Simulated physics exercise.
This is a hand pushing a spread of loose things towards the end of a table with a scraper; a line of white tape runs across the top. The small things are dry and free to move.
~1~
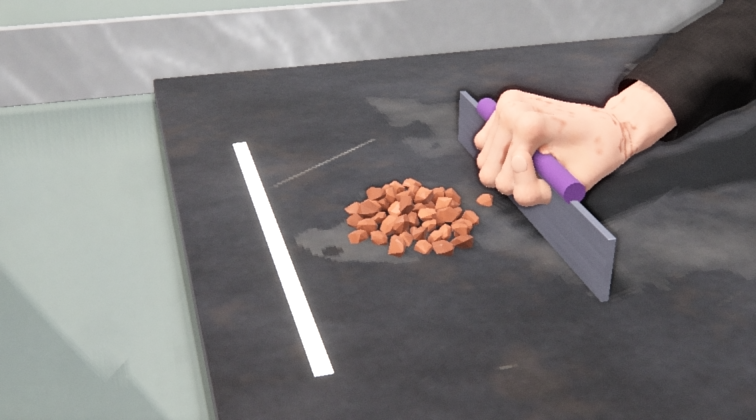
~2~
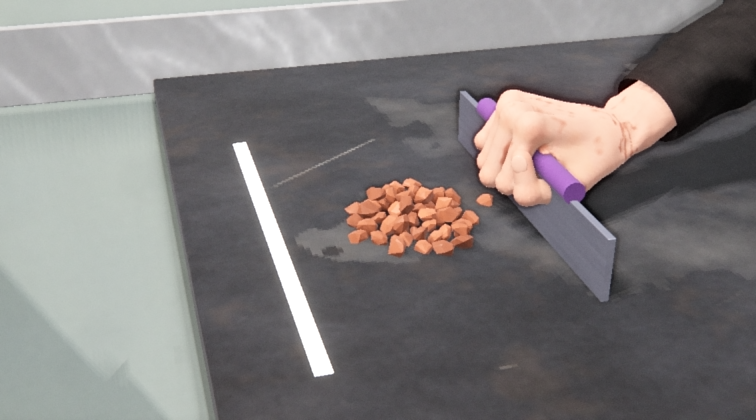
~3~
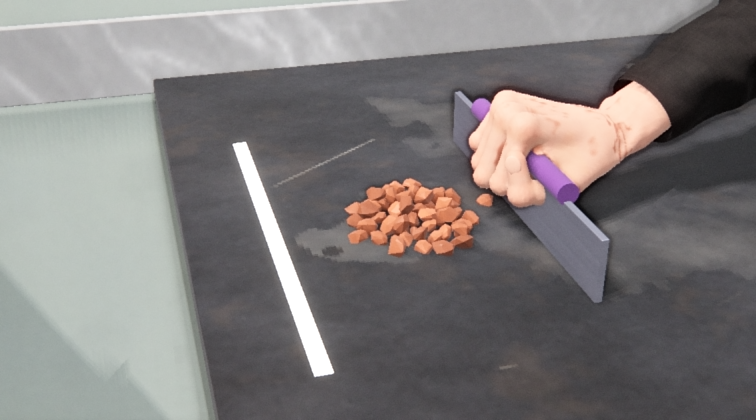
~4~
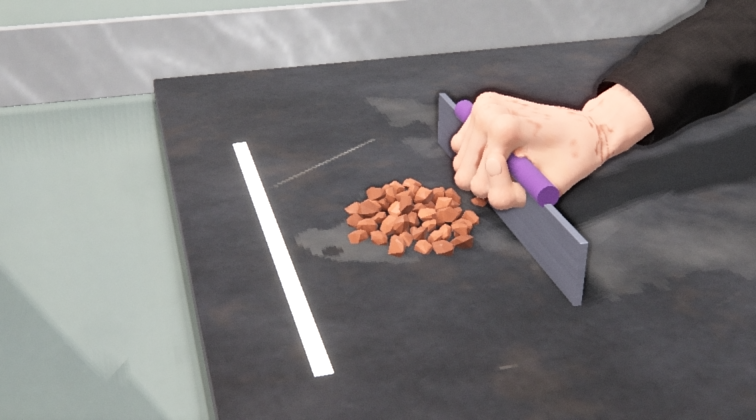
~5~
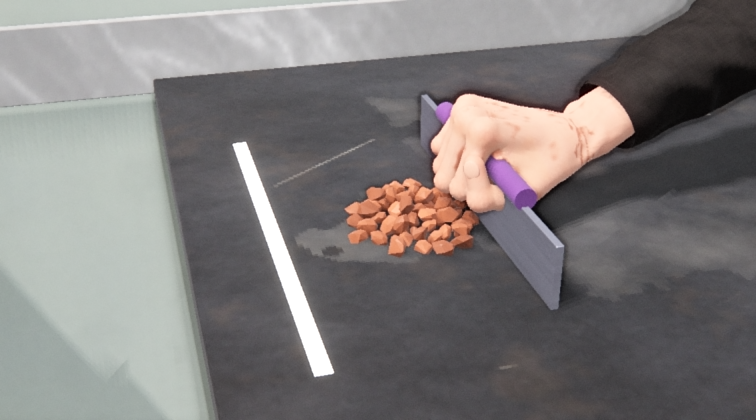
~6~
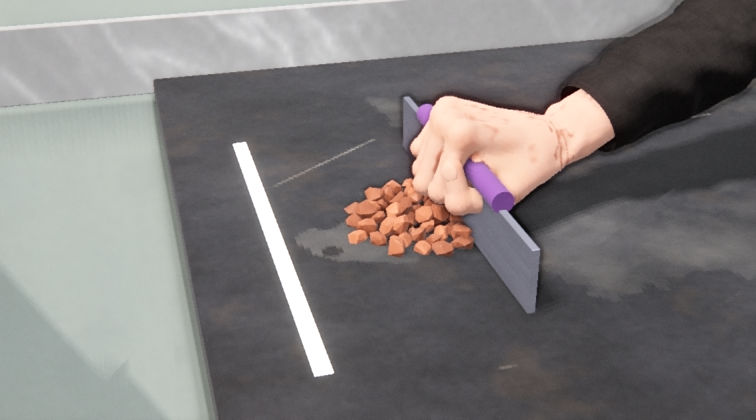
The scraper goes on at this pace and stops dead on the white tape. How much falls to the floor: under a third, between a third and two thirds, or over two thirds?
It pushes under a third off the end.
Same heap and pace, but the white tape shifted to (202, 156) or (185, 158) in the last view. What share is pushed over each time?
The first gives 70 %, the second 100 %.
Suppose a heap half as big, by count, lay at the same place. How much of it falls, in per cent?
Some 0 per cent.
Soon, scraper still moving, near (360, 172); heap all on the table, its front near (280, 237).
A while on, scraper stopped at the white tape; heap a stray few over the edge.
Towards the end, scraper stopped at the white tape; heap a small part over the edge.
Finally, scraper stopped at the white tape; heap a small part over the edge.
